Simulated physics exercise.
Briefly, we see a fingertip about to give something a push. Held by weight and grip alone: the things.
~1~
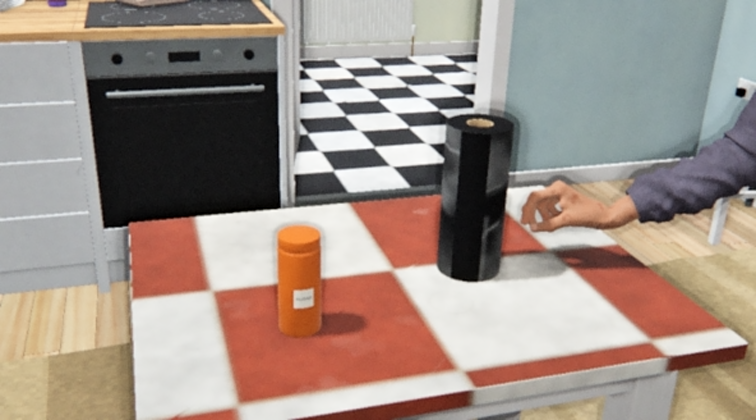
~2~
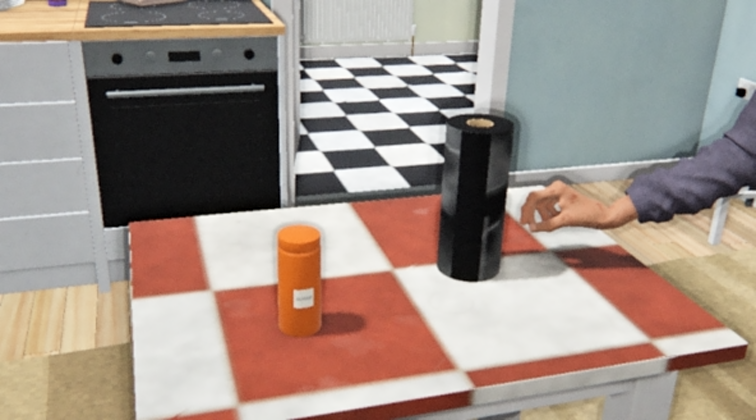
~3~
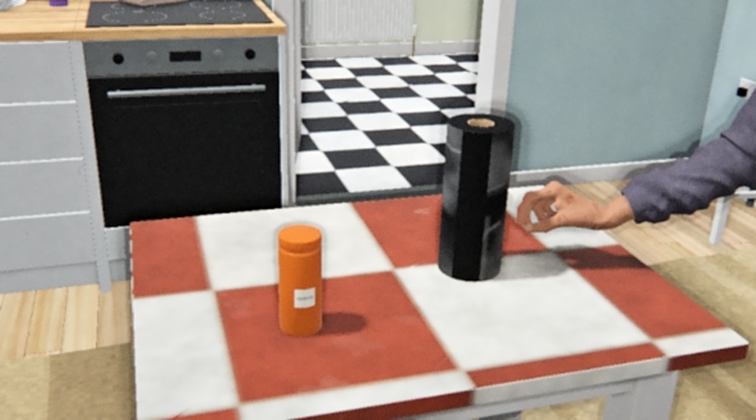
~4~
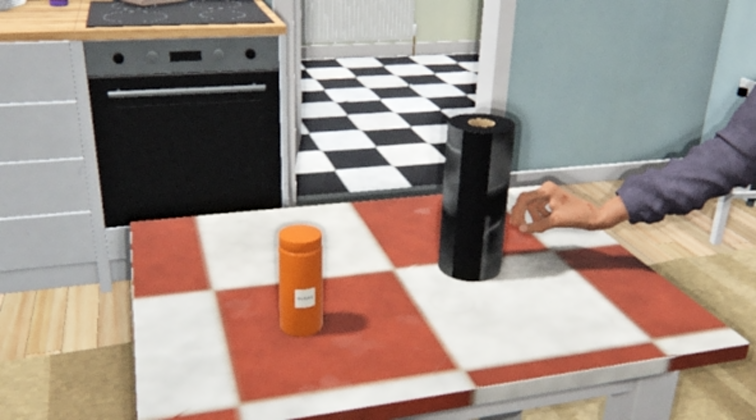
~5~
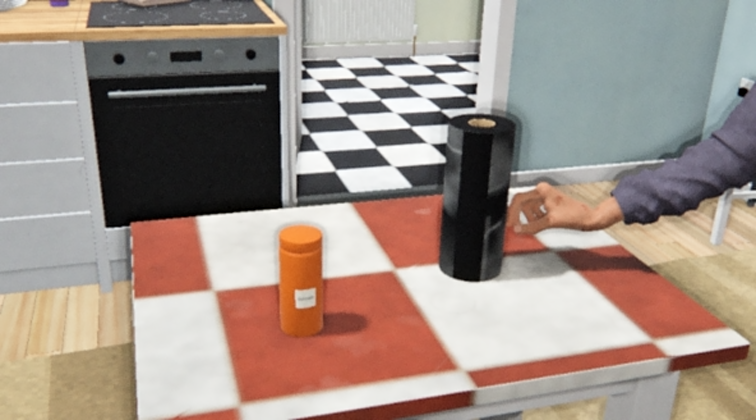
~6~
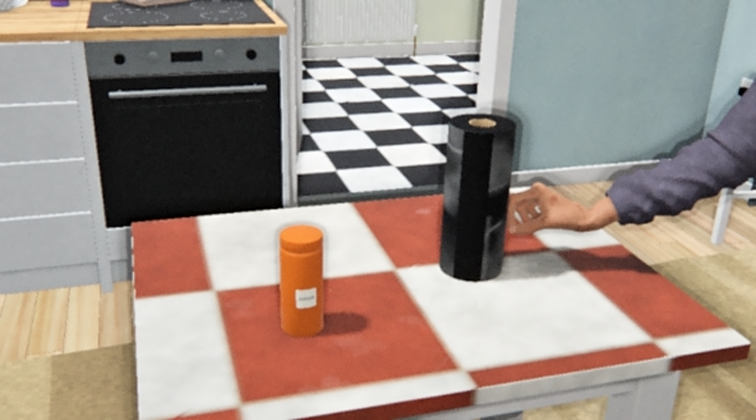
A hand edges slightly left toward the black roll standing beside an orange bottle.
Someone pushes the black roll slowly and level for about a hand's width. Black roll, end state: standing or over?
Most likely it stays the right way up.
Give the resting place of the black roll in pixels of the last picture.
Close to (408, 204) in the last picture.
Then, 0.40 s after the last picture, black roll slid a little near (453, 200).
Then, 0.80 s after the last picture, black roll slid about its own width near (428, 202).
At rest, moved from the start, black roll. Seen from the same camera at the end, black roll near (408, 204).
